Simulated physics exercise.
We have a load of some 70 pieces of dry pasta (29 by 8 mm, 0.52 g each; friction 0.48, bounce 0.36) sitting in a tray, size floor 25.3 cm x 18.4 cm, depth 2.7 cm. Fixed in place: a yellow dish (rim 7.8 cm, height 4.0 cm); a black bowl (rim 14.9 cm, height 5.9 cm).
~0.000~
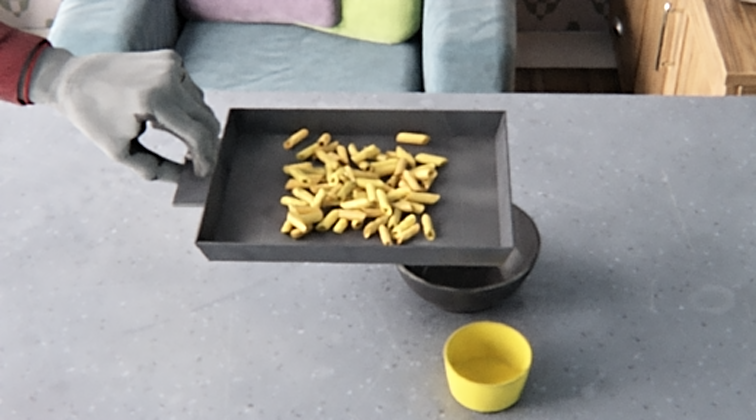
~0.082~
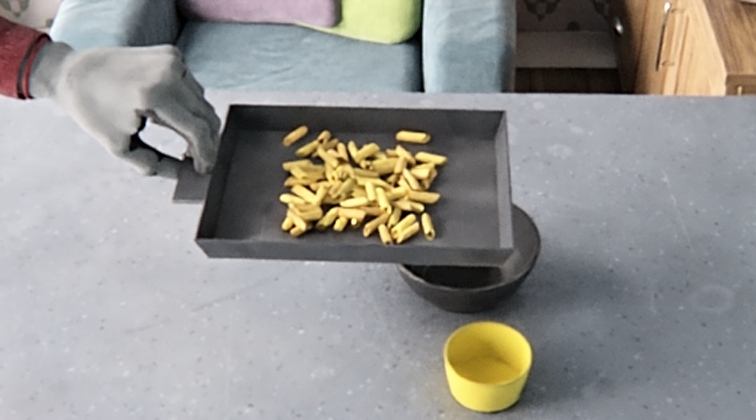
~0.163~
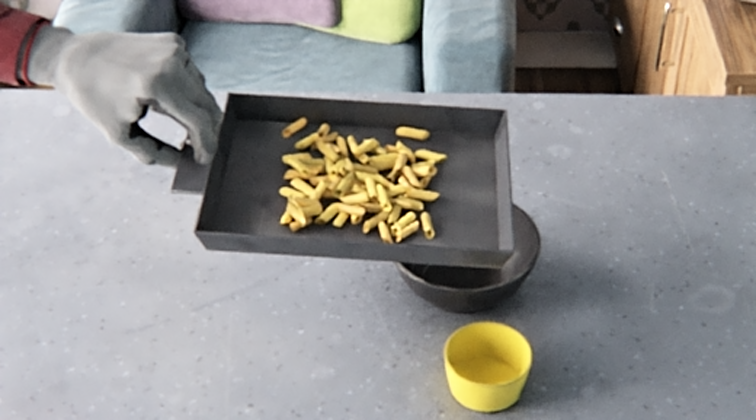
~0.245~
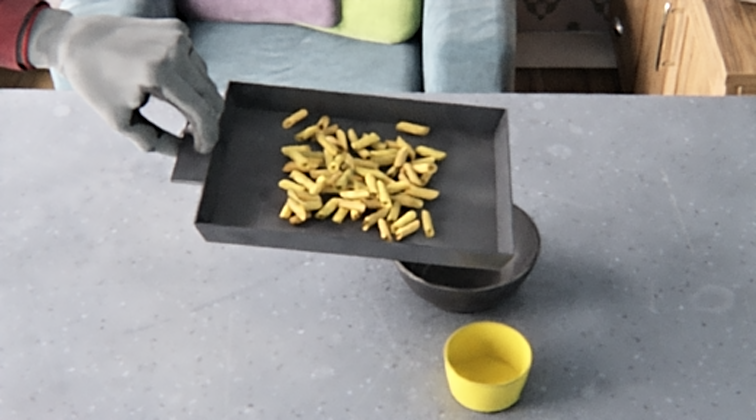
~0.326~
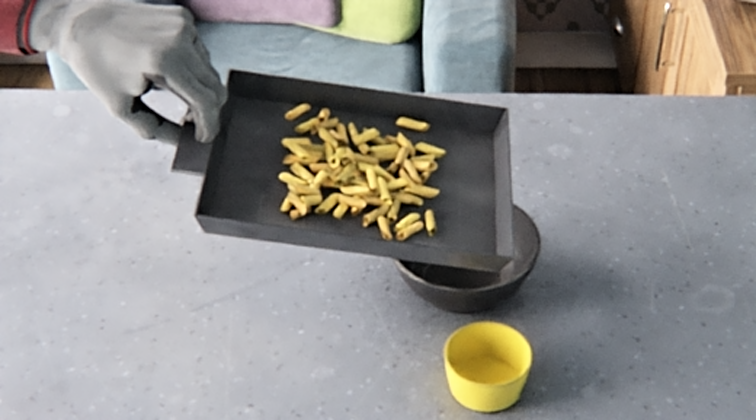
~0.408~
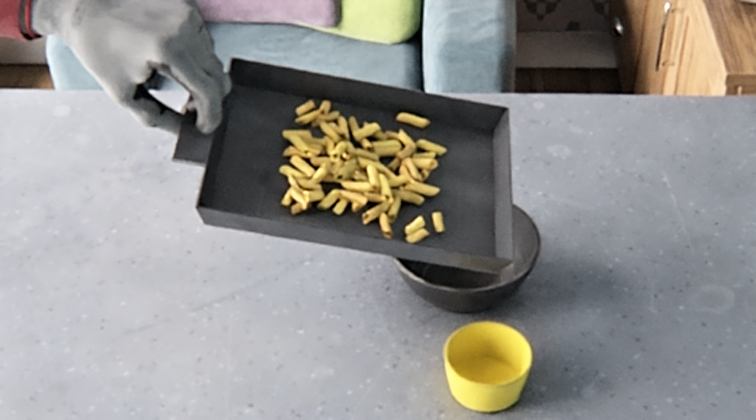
Gloved hand gradually tilting a dark tray of dry pasta down toward the right above a black bowl and yellow dish.
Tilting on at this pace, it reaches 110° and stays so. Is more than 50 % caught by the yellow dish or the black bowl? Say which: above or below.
It is above.
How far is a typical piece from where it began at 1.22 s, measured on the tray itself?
It has moved about 8 cm from its starting spot.
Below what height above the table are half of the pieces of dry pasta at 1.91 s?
I'd say about 18 cm.
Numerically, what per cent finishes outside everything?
40 per cent or so.
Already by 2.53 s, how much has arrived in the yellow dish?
I'd say near 30 per cent by that time.
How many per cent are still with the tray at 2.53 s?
About 15 per cent of the load is still held by the tray.
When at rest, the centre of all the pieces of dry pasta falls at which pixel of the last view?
I'd point to somewhere close to (500, 371).
Then, at 1.22 s, tilt 45 degrees; tray 100 %; middle of all pieces on or above the table near (445, 200).
After 1.91 s, tilt 71 degrees; tray 100 %; middle of all pieces on or above the table near (454, 202).
After 2.53 s, tilt 95 degrees; yellow dish 30 %, outside 20 %, tray 15 %, in the air 35 %; middle of all pieces on or above the table near (504, 323).
After 3.13 s, tilt 110 degrees; yellow dish 60 %, outside 40 %; middle of all pieces on or above the table near (517, 365).
By 3.7 s all is still; yellow dish 60 %, outside 40 %.
